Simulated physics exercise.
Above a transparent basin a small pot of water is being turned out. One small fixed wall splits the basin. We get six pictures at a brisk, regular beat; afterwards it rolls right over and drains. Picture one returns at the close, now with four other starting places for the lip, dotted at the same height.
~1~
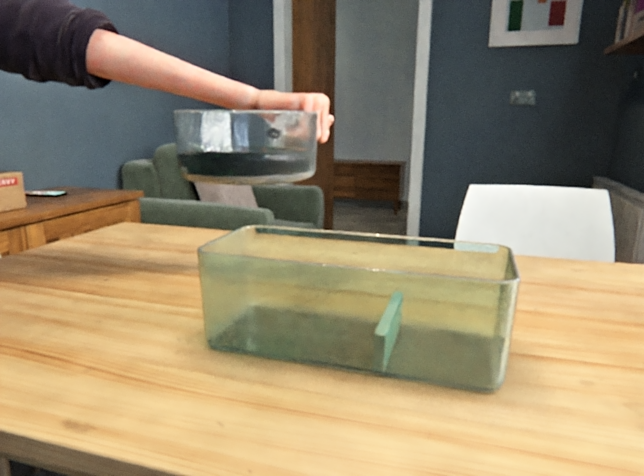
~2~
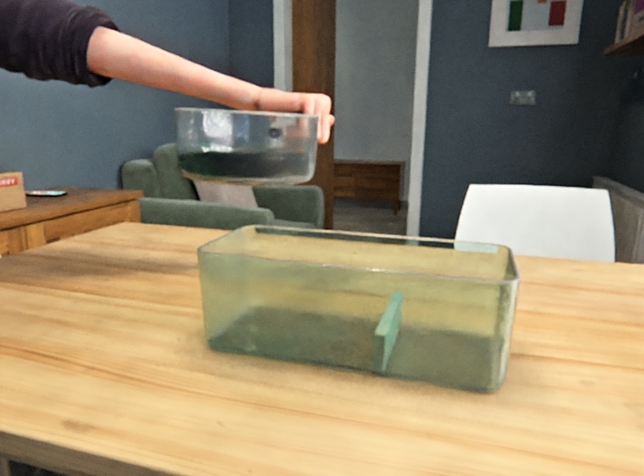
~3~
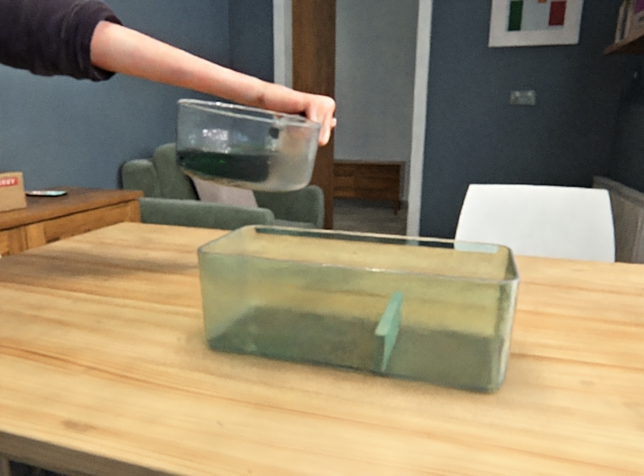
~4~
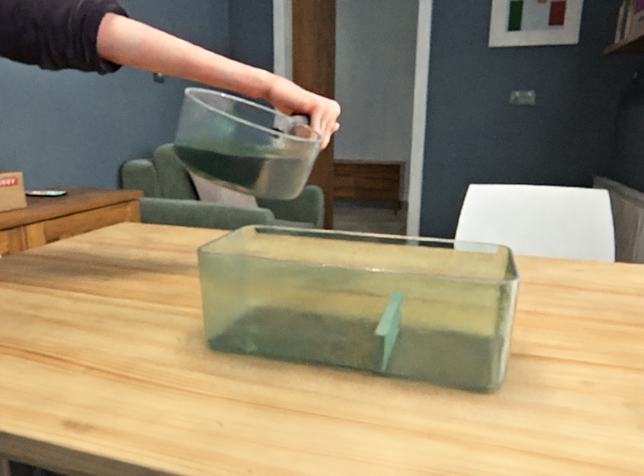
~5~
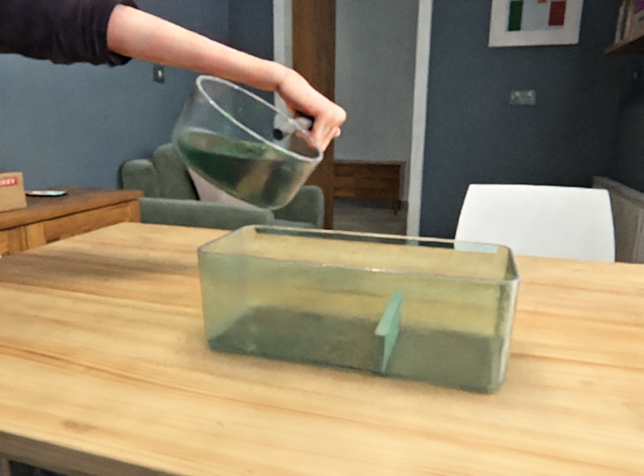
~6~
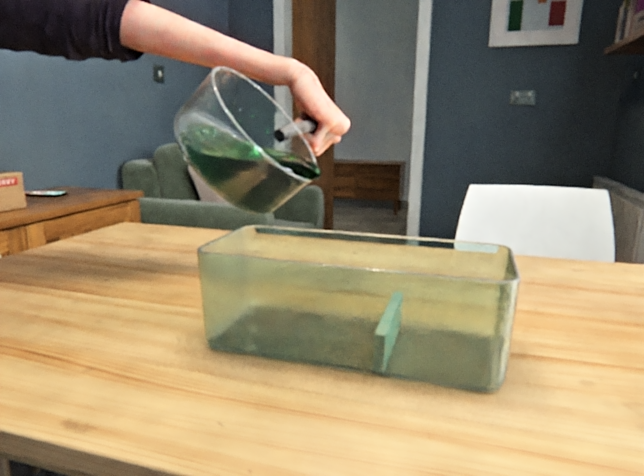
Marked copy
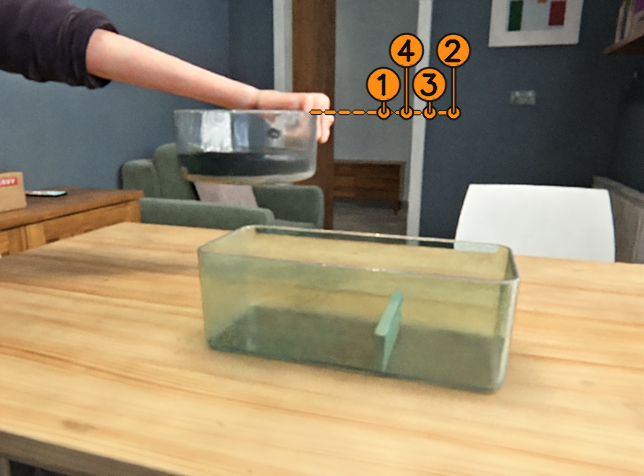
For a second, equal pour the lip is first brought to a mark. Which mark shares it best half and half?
1 beats the others.
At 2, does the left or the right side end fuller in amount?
More ends on the right.
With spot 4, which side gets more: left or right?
More ends on the right.
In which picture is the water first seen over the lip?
Picture 6.
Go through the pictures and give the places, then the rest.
Upright, lip at (311, 112); basin from (208, 343) to (504, 389); top of the wall at (390, 310); nothing has left yet.
Tipped about 2°, lip at (313, 115); nothing has left yet.
Tipped about 10°, lip at (316, 124); nothing has left yet.
Tipped about 21°, lip at (318, 139); nothing has left yet.
Tipped about 34°, lip at (317, 158); nothing has left yet.
Tipped about 49°, lip at (311, 177); water is over the lip, down to (311, 177).
On the marked copy, 1 at (383, 112); 2 at (453, 112); 3 at (429, 112); 4 at (406, 112).
For spot 1, about 47 % ends left of the wall and 52 % right of it.
For spot 2, about 14 % ends left of the wall and 83 % right of it; 4 % is lost outside.
For spot 3, about 11 % ends left of the wall and 85 % right of it; 5 % is lost outside.
For spot 4, about 18 % ends left of the wall and 81 % right of it.
